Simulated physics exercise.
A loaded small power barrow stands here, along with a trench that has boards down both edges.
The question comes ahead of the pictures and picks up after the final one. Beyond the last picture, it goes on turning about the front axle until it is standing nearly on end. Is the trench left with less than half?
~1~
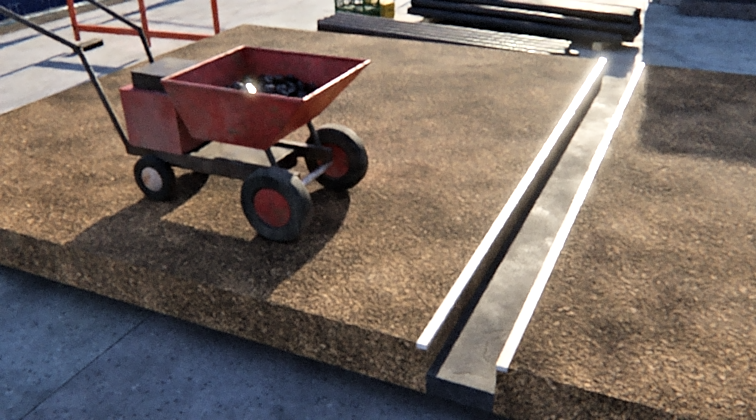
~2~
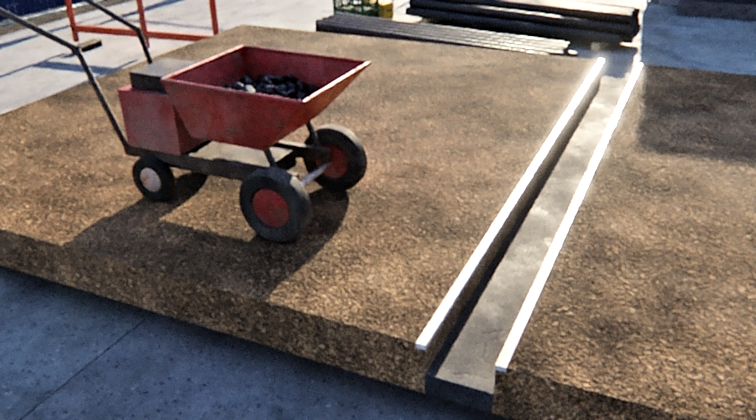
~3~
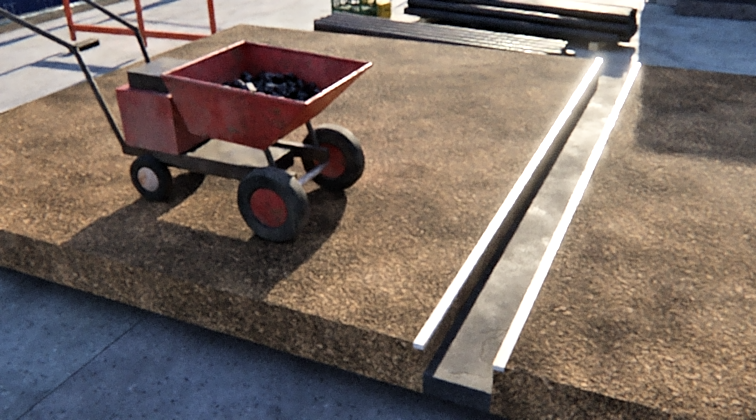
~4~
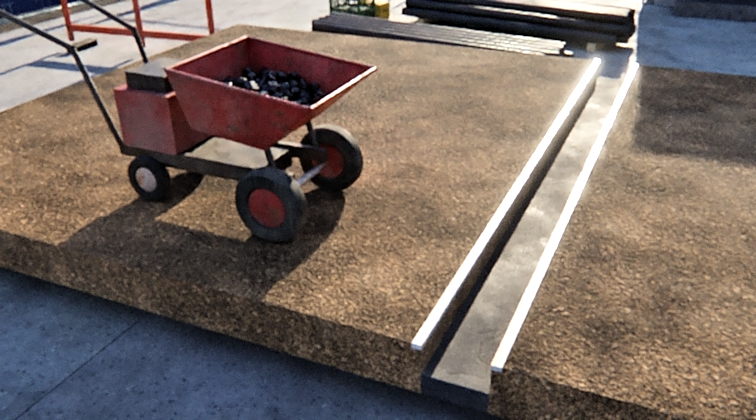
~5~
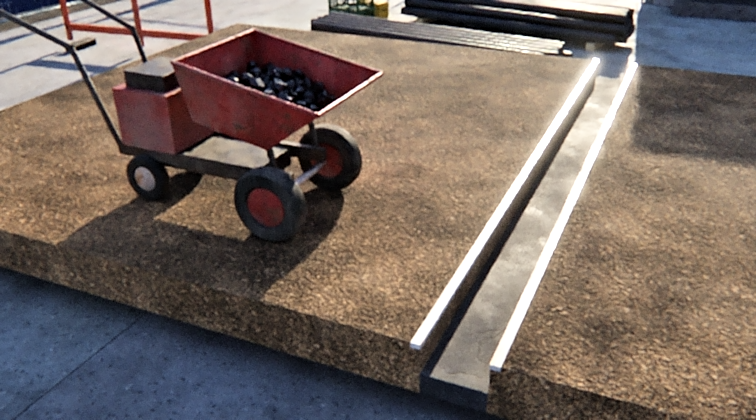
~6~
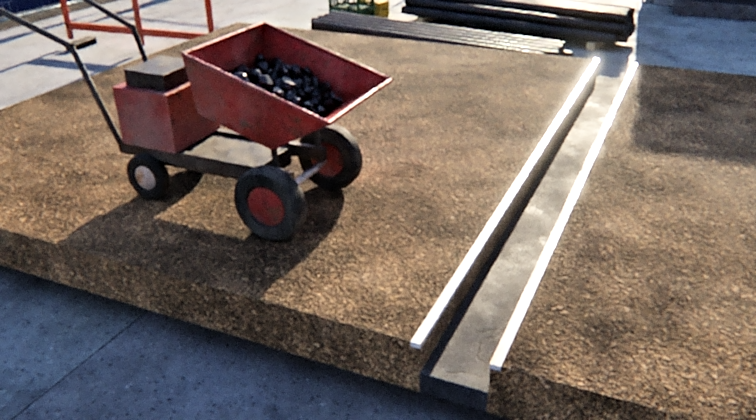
Yes, it holds less than half.
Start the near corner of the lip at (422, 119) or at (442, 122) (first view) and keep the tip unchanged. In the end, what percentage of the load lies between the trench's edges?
Some 50 in a hundred, then some 10 in a hundred.
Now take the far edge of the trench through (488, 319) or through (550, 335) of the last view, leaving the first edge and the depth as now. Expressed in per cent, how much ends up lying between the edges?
The first try lands around 20 %, the second around 20 %.
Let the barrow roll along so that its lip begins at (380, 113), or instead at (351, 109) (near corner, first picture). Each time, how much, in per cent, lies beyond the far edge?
About 0 and 0 per cent.
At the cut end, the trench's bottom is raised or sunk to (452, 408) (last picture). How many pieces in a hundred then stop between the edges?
The share would be roughly 20 per cent.
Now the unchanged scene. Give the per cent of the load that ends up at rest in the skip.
I'd put it at about 25 per cent.
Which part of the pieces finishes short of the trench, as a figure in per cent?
Estimate: Around 60 per cent.
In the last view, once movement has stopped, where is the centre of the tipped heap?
Somewhere around (447, 238) in the final view.
Soon, skip tipped steeply; all in the skip.
A while on, skip tipped right over; most in the skip; about a quarter short of the trench.
Towards the end, skip tipped right over; about a quarter in the skip; about two thirds short of the trench; about a quarter in or heaped over the trench.
Finally, skip tipped right over; about a quarter in the skip; about two thirds short of the trench; about a quarter in or heaped over the trench; none beyond it.
